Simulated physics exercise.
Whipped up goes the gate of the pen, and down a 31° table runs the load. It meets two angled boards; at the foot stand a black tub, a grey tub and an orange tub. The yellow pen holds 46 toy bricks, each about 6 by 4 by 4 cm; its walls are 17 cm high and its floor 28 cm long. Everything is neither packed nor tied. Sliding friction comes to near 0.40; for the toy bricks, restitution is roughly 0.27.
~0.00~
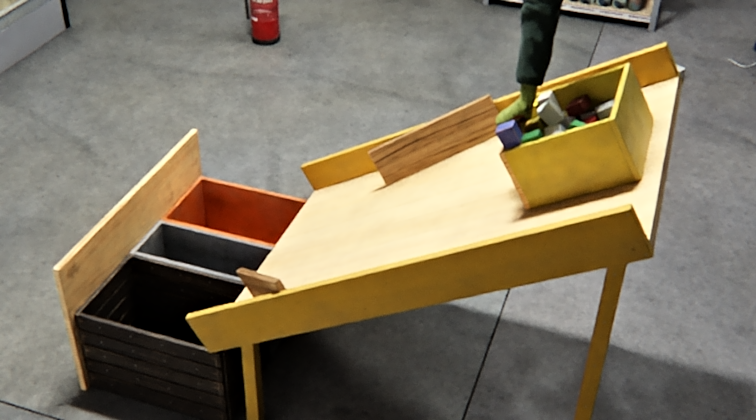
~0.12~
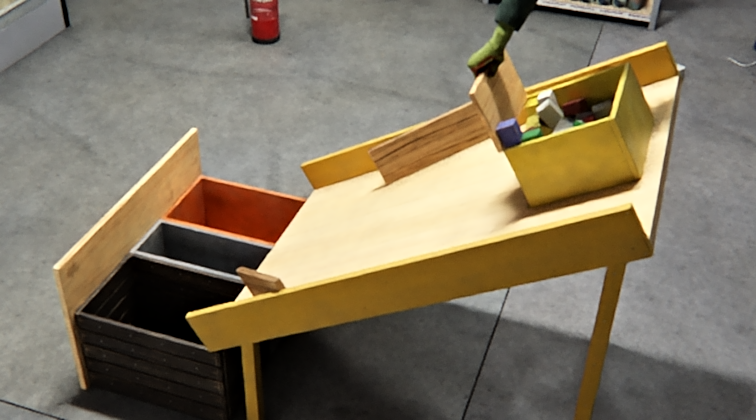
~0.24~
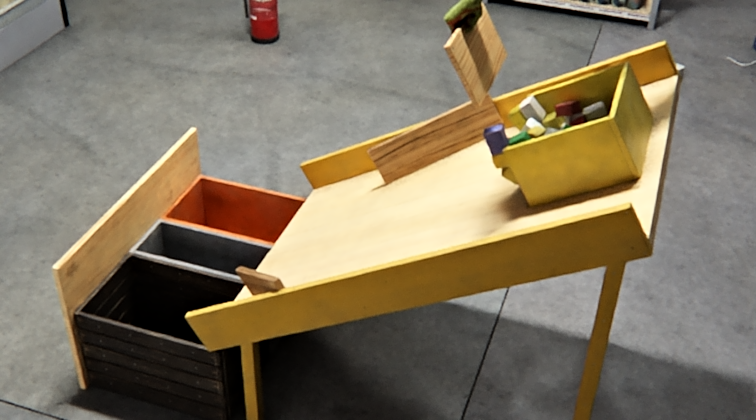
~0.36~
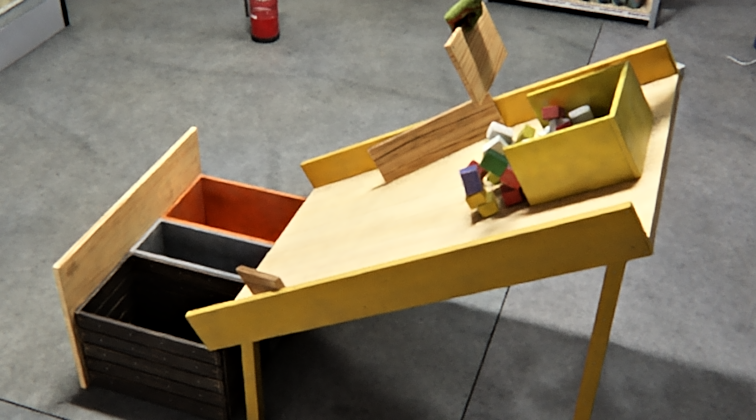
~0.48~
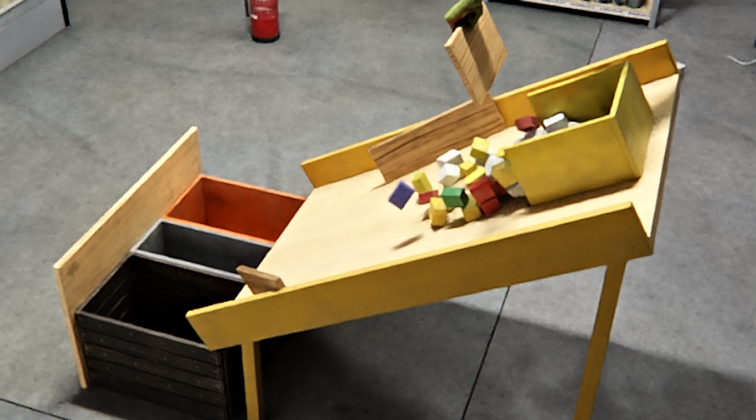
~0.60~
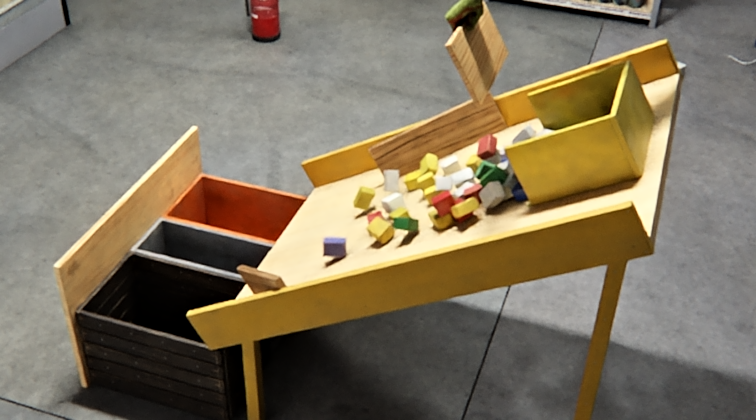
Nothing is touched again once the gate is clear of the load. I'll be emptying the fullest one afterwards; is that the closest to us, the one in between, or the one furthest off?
It's the one in between.
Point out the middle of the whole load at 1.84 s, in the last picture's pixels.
The centre sits near (183, 298).
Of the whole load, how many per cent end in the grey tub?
I'd say close to 50 per cent, give or take.
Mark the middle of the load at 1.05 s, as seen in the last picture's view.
Roughly at pixel (308, 236).
After 0.80 s, 1 still in the yellow pen, 1 in the black tub, 42 on the slope and 2 in the air.
After 1.05 s, 3 in the black tub, 6 in the grey tub, 3 in the orange tub, 31 on the slope and 3 in the air.
After 1.39 s, 7 in the black tub, 16 in the grey tub, 10 in the orange tub, 7 on the slope and 6 in the air.
When it is over (at 1.84 s), 11 in the black tub, 23 in the grey tub and 12 in the orange tub.
